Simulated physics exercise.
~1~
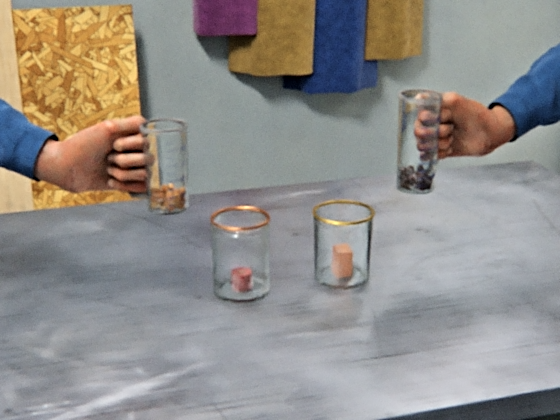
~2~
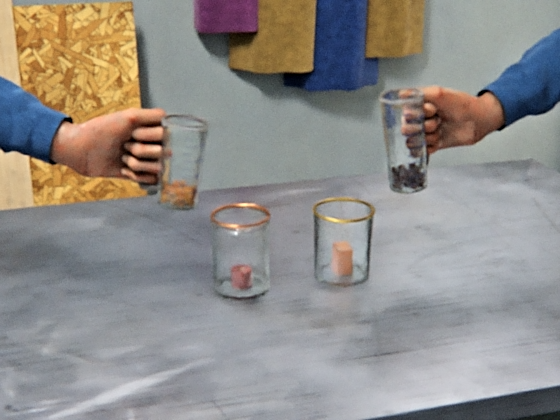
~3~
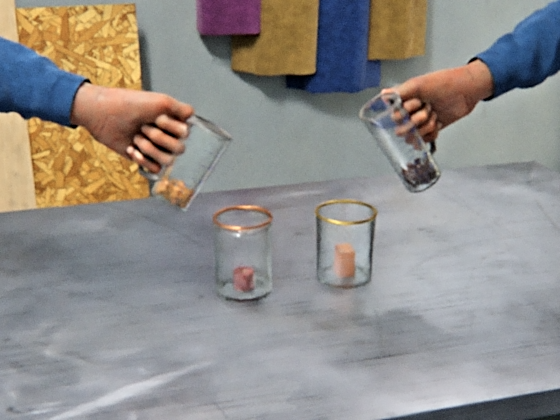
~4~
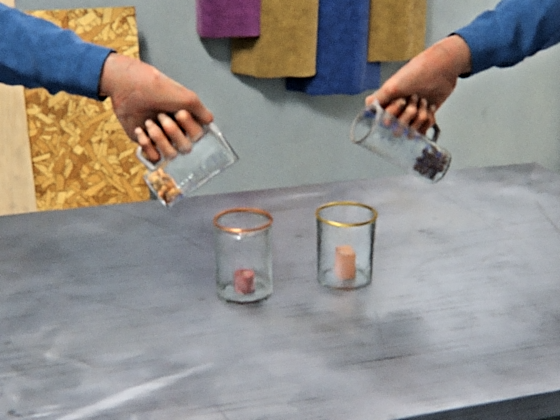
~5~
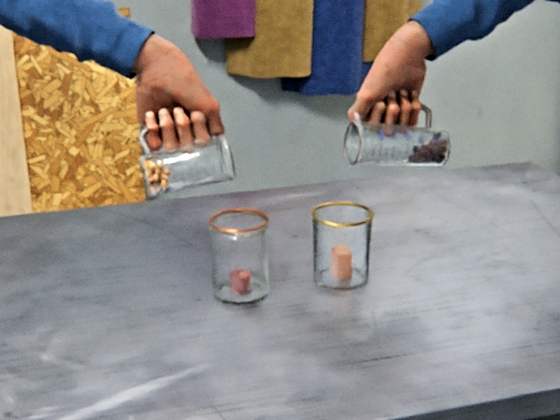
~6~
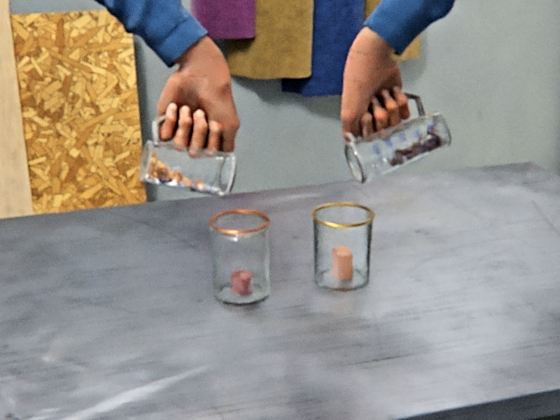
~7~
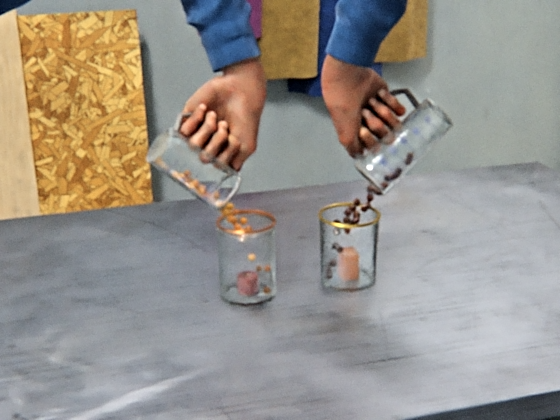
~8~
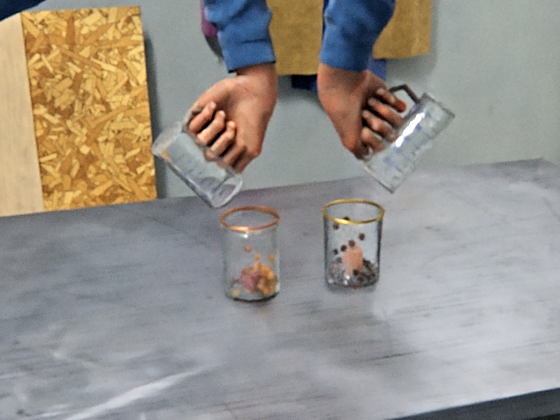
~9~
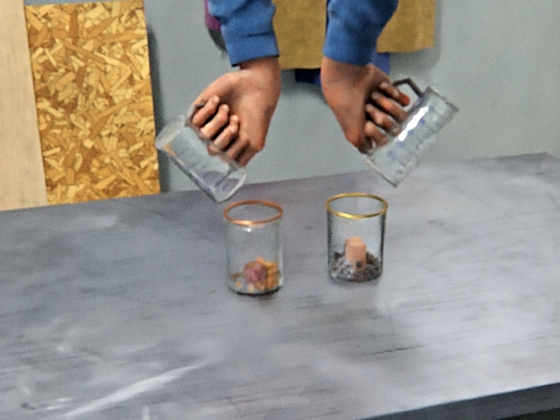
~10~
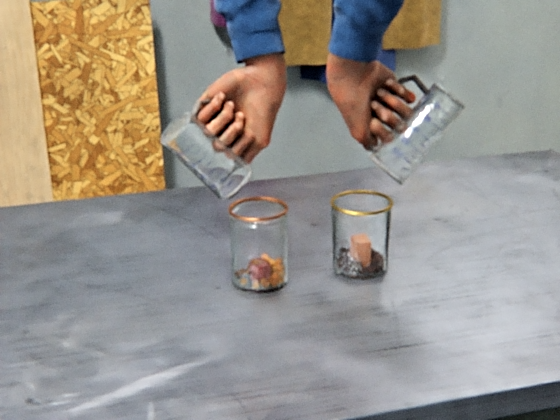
Two hands tipped a pair of clear cups over two glasses on a gray table, pouring orange bits into the left and dark bits into the right, until both cups were empty and the small object in each glass still showed above the shallow fill.
